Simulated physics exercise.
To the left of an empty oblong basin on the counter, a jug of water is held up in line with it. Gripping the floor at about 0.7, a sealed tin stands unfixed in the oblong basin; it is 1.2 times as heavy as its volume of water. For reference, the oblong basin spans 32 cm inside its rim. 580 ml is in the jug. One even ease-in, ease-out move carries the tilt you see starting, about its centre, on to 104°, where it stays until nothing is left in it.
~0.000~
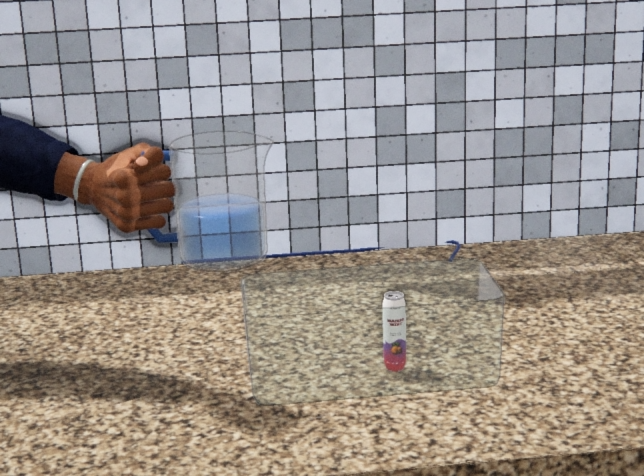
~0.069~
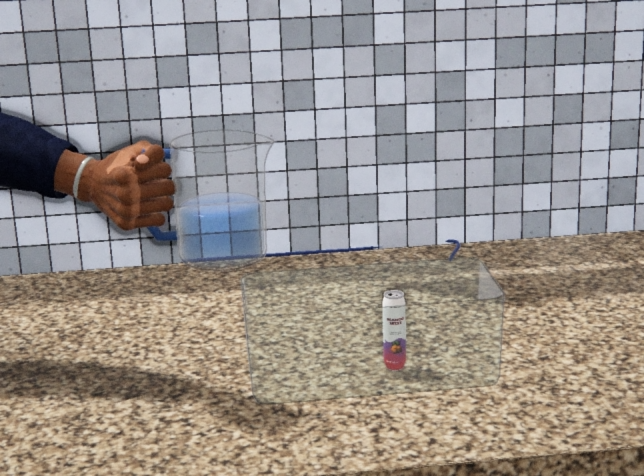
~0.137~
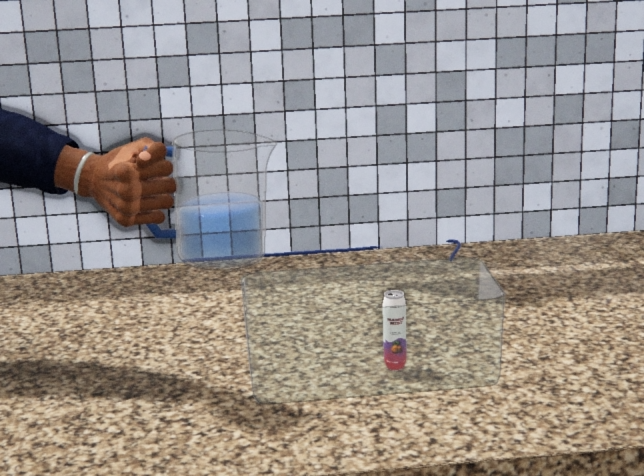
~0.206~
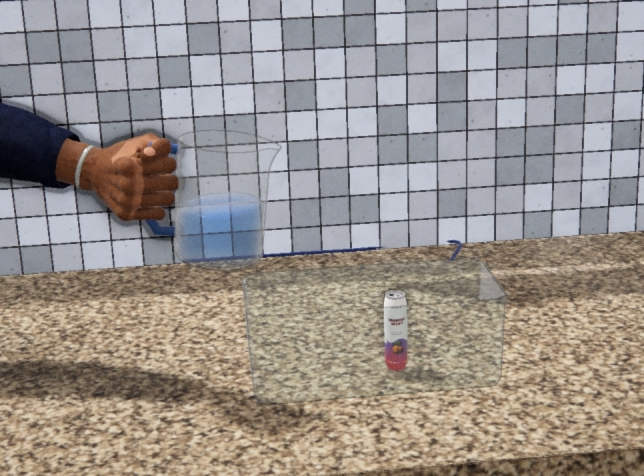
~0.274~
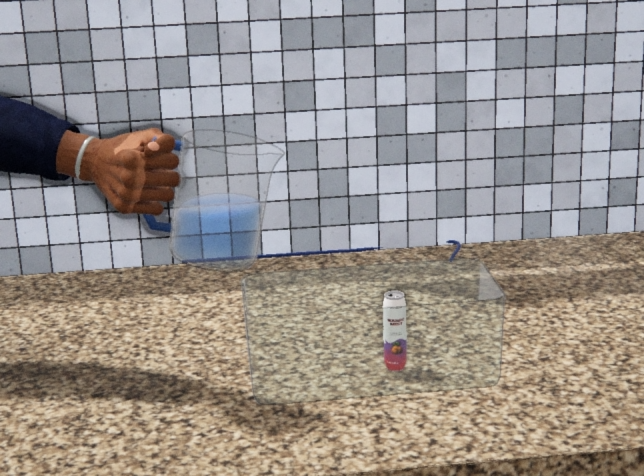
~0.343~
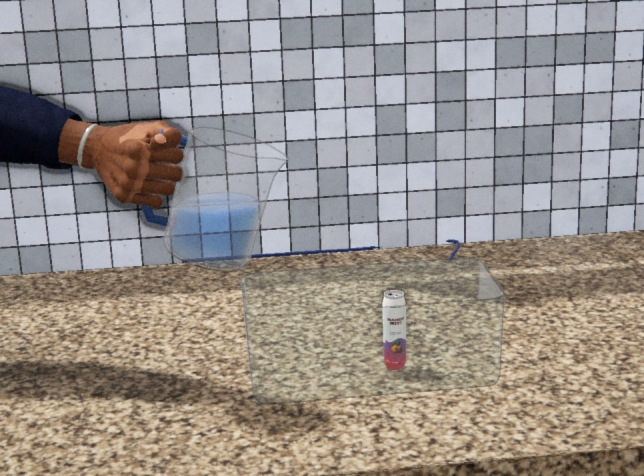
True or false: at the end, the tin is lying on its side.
False.
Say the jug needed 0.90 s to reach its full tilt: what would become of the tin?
Outcome - the tin remains standing.
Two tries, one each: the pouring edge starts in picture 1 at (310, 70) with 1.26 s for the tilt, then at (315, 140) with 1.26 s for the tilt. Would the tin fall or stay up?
Run one: It tumbles. Run two: It tumbles.
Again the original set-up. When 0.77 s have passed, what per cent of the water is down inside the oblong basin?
I'd put it near 0 percent.
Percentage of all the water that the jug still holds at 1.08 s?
48 %.
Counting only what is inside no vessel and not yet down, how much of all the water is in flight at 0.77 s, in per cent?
Around 1 in a hundred.
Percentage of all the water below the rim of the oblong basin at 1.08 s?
Some 32 percent of the total.
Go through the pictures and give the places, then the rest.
In the first picture, it leans 0°; its right rim is at (273, 140); the water meets the walls at (177, 207) and (262, 202); the oblong basin's rim runs from (244, 297) to (492, 279); the tin's top is at (394, 299).
In the second picture, it leans 1°; its right rim is at (274, 140); the water meets the walls at (178, 207) and (262, 200).
In the third picture, it leans 3°; its right rim is at (277, 142); the water meets the walls at (179, 206) and (263, 200).
In the fourth picture, it leans 7°; its right rim is at (281, 146); the water meets the walls at (178, 206) and (263, 200).
In the fifth picture, it leans 12°; its right rim is at (285, 151); the water meets the walls at (176, 208) and (262, 201).
In the sixth picture, it leans 18°; its right rim is at (289, 158); the water meets the walls at (173, 207) and (263, 200).
By 0.77 s the tilt is 70° and 99 per cent is still to pour; the tin stands where it began.
By 1.08 s the tilt is 99° and 49 per cent is still to pour; the tin stands where it began.
By 1.41 s the tilt is 104° and 7 per cent is still to pour; the tin stands where it began.
By 1.76 s the tilt is 104° and 0 per cent is still to pour; the tin stands where it began.
At rest the tin stands where it began.
